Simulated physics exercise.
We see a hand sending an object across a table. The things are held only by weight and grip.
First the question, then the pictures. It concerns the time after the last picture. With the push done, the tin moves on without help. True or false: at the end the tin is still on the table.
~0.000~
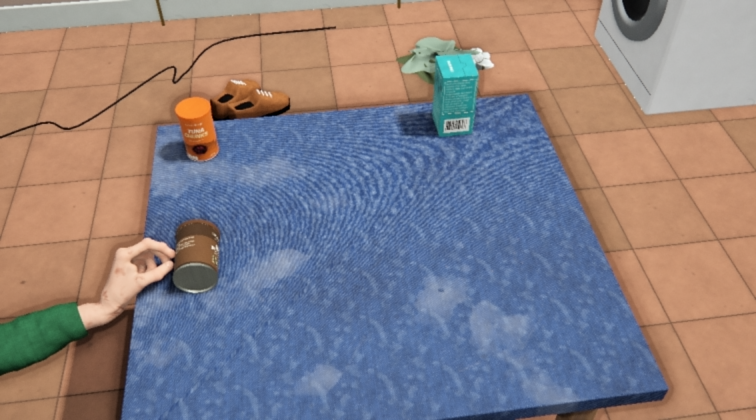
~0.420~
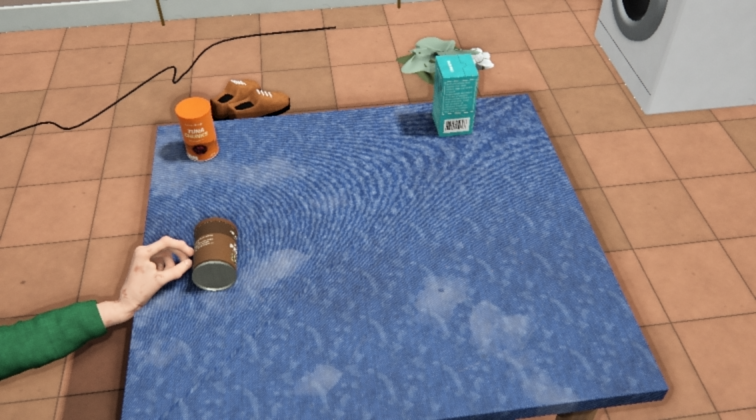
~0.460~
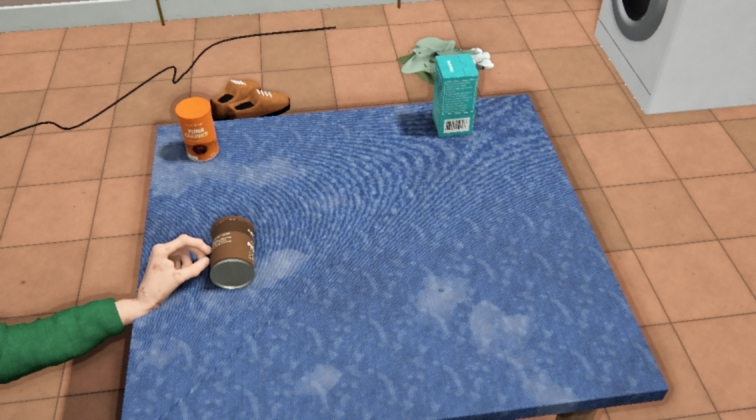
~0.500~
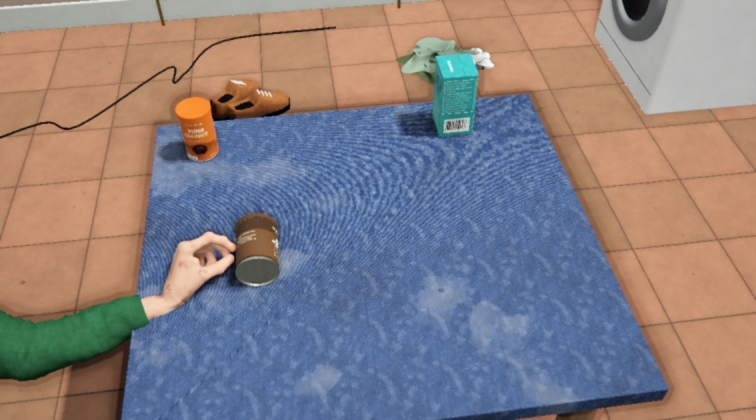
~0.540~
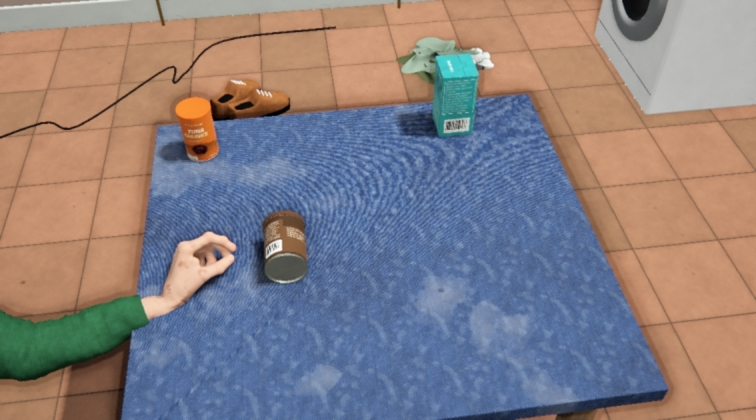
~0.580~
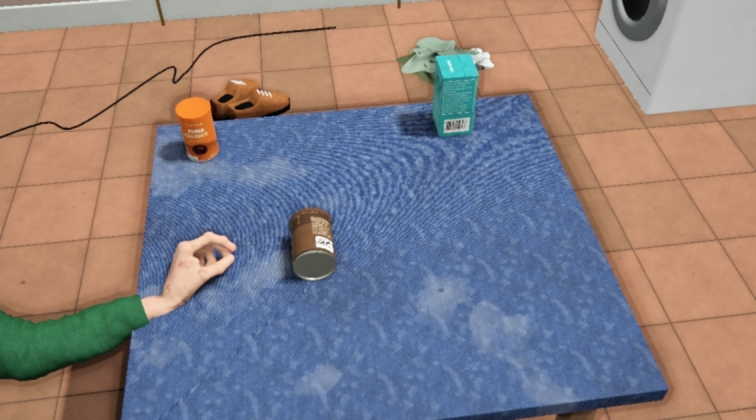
False.
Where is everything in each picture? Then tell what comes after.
In the first picture, under the hand; brown tin (197, 256).
In the second picture, under the hand; brown tin (215, 254).
In the third picture, under the hand; brown tin (233, 252).
In the fourth picture, brown tin (257, 250).
In the fifth picture, brown tin (285, 247) shifted about its own width.
In the sixth picture, brown tin (312, 244) shifted about its own width.
After 0.78 s, brown tin shifted well along near (444, 230).
After 1.18 s, brown tin now off the table.
After 1.48 s, things are still on the move.
After 1.78 s, as before.
In the end (1.9 s), off the table, brown tin.
